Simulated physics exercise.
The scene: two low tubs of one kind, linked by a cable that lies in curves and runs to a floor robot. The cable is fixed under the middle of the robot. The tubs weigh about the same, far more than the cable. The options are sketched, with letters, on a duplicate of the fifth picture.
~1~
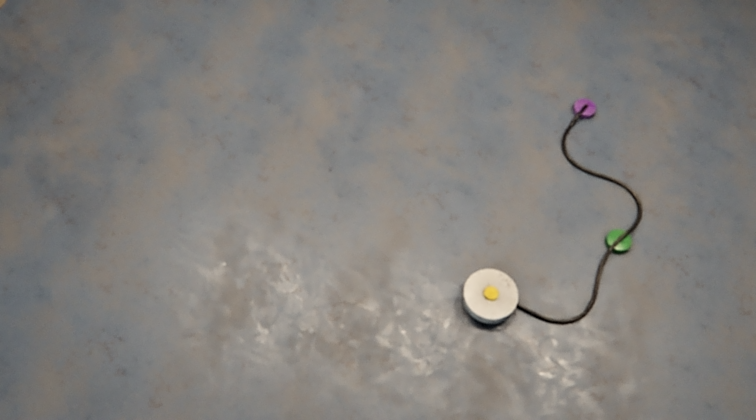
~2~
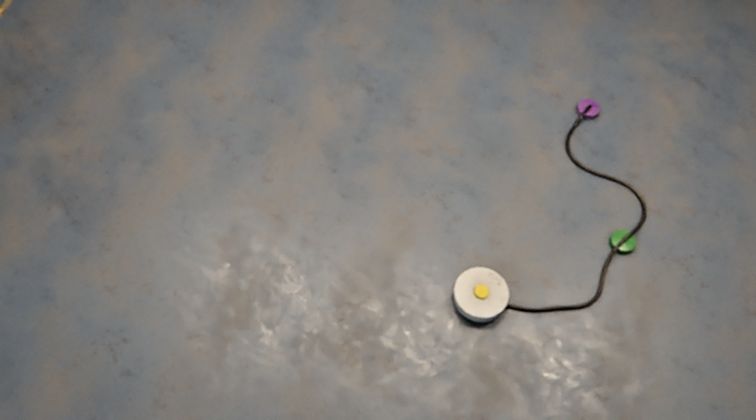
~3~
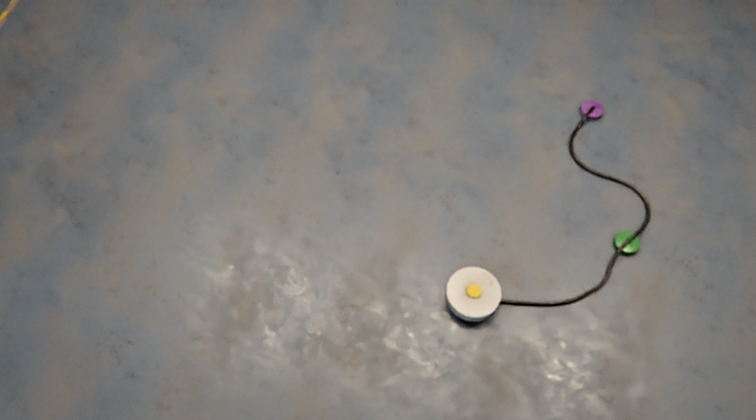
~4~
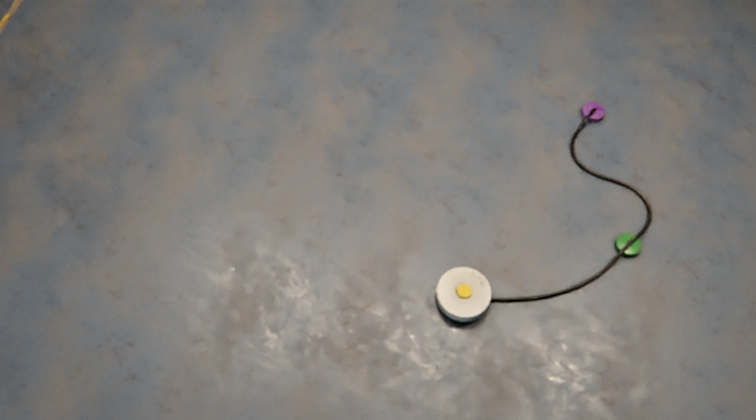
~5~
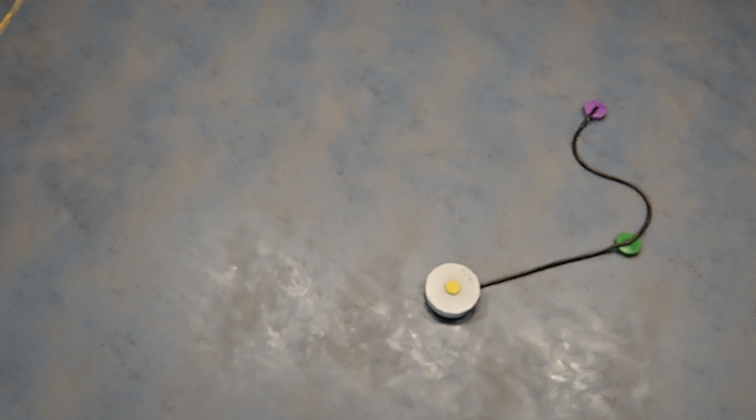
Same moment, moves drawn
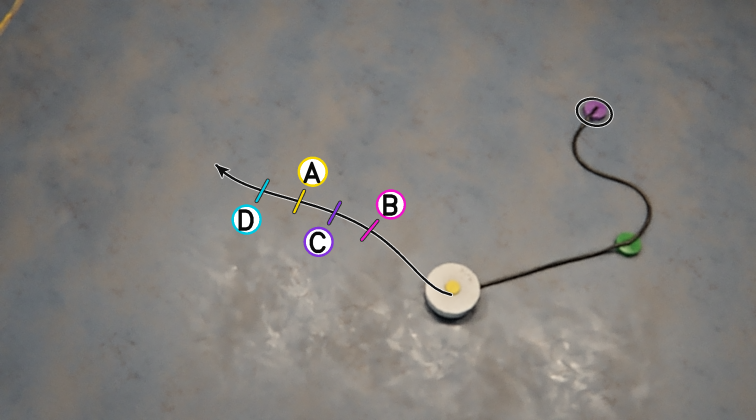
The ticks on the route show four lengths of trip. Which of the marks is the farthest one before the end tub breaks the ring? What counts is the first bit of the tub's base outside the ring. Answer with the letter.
Up to mark D.
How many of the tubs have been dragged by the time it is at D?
One.
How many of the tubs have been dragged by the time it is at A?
By then, one.
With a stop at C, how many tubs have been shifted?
One.
On the copy, A at (299, 201); B at (370, 230); C at (335, 213); D at (262, 191); the ring at (594, 112); the route from (451, 295) via (333, 212) to (216, 165).
On D. First, robot (390, 242); purple tub (595, 110); green tub (578, 249).
Then, robot (323, 204); purple tub (595, 110); green tub (504, 235).
Finally, robot (261, 186); purple tub (595, 111); green tub (438, 210); the ringed tub at the far end is still in its ring.
By contrast, A is safe but short; B is safe but short; C is safe but short.
